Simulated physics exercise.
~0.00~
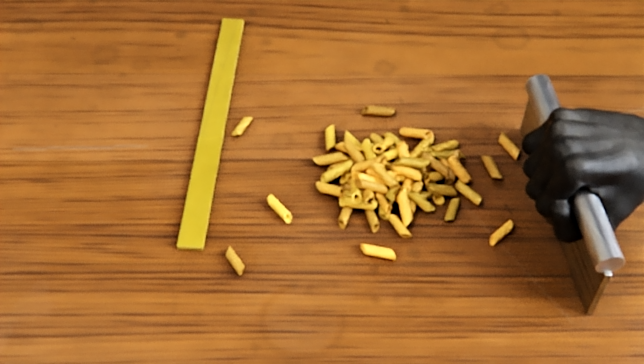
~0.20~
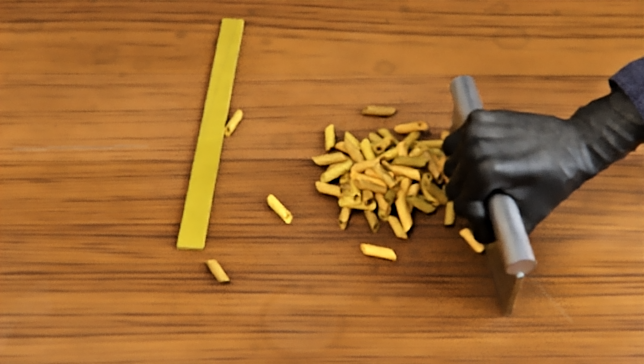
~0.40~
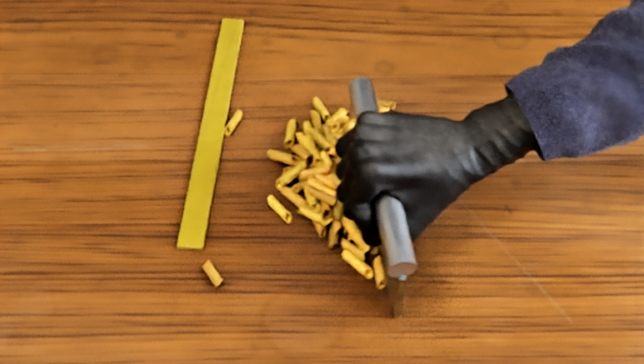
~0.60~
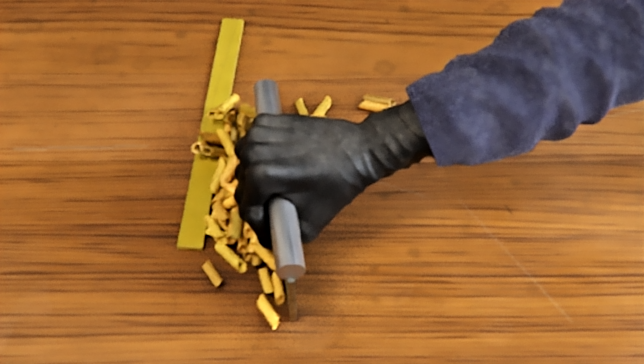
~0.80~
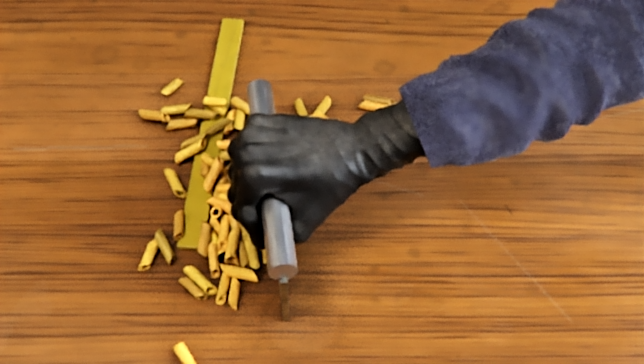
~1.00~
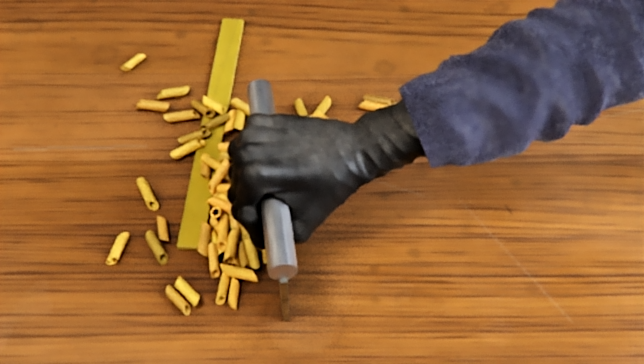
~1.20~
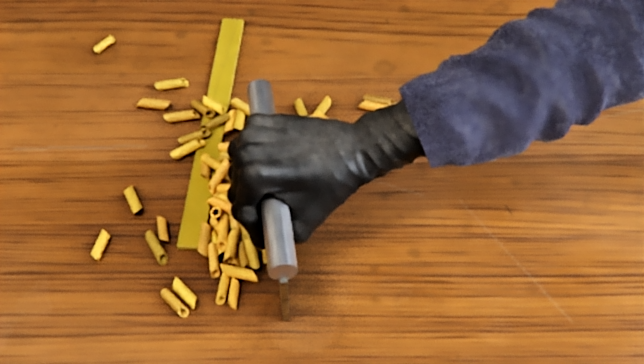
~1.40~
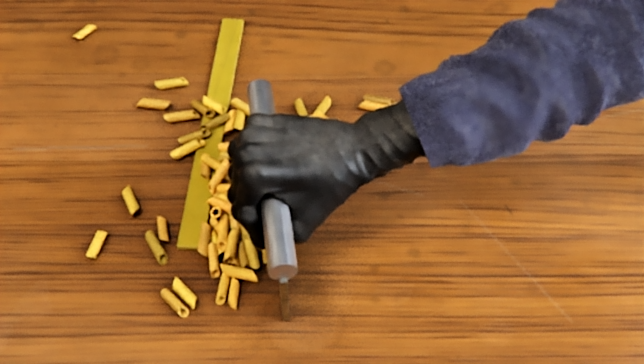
The clip shows a black-gloved hand pushing a scraper leftwards across a wooden surface, driving a pile of short pasta tubes against and over a flat yellow strip. The scraper stops just short of the strip, with pieces bunched beside it and others scattered on and beyond it.
